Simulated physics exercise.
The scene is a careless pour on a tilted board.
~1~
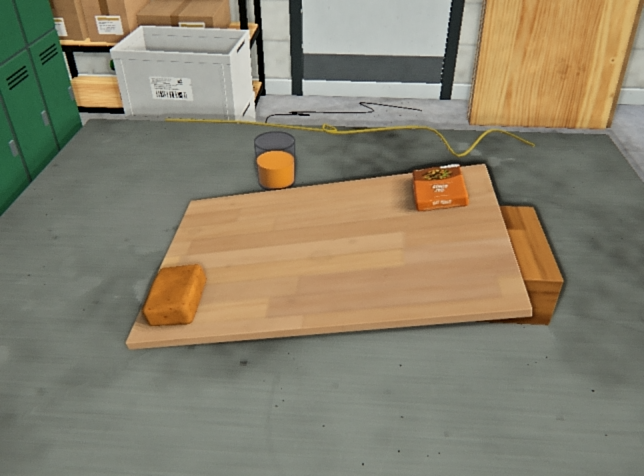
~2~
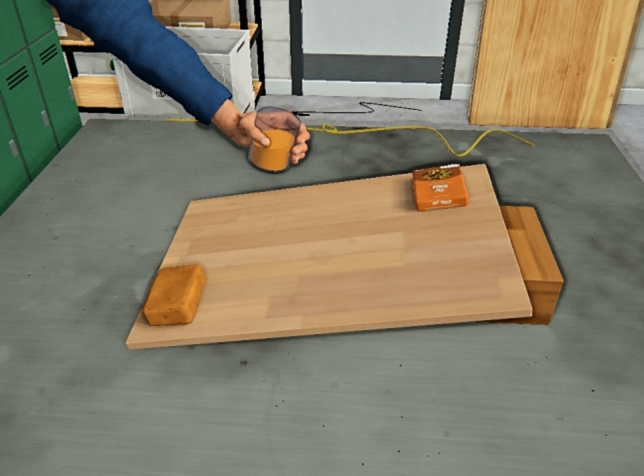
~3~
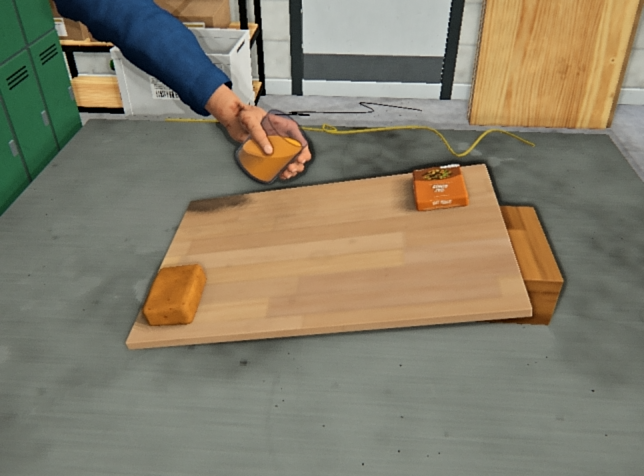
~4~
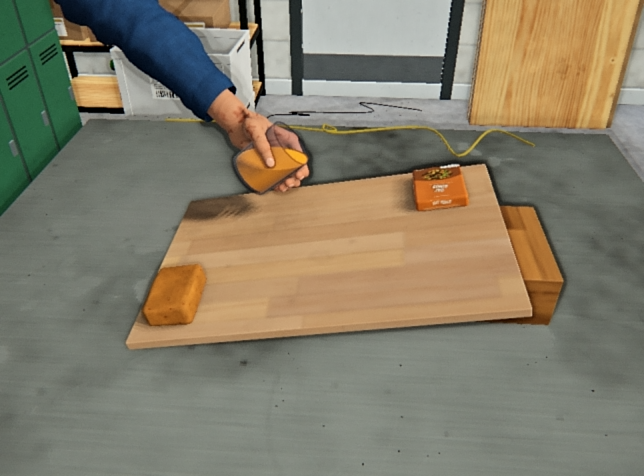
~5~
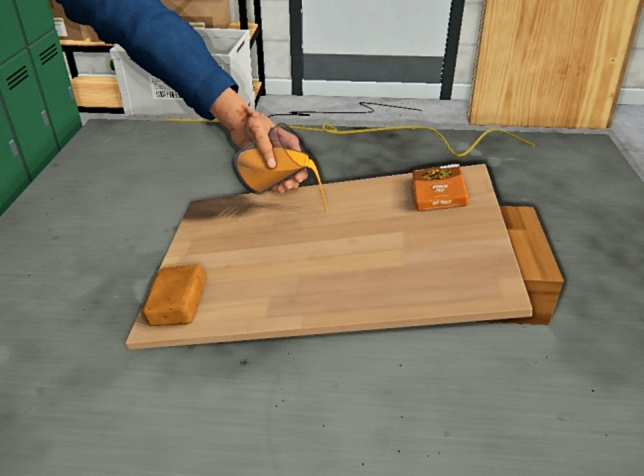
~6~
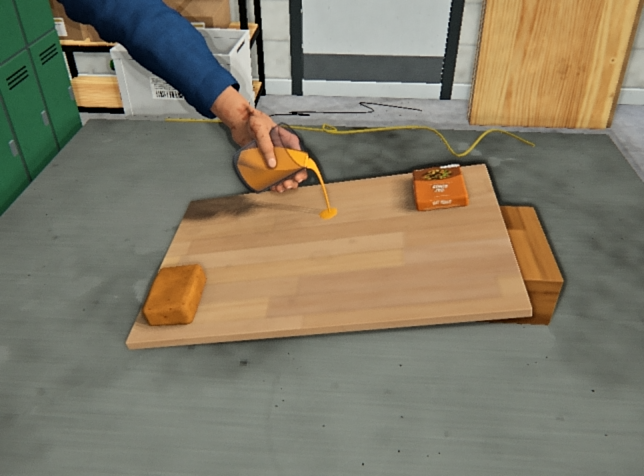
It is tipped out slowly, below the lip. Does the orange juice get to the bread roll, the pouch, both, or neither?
Bread roll: Not reached; pouch: Not reached.
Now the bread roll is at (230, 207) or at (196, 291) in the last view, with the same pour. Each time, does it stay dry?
The first try leaves it sitting in the spill; the second leaves it free of the spill.
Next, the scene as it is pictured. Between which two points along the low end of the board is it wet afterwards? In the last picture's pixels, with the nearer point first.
From (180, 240) to (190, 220).
Next, it runs down to the left; the bread roll is clear of it; the pouch is clear of it.
After that, it runs down to the left and off the end; the bread roll is clear of it; the pouch is clear of it.
Finally, it runs down to the left and off the end; the bread roll is clear of it; the pouch is clear of it.
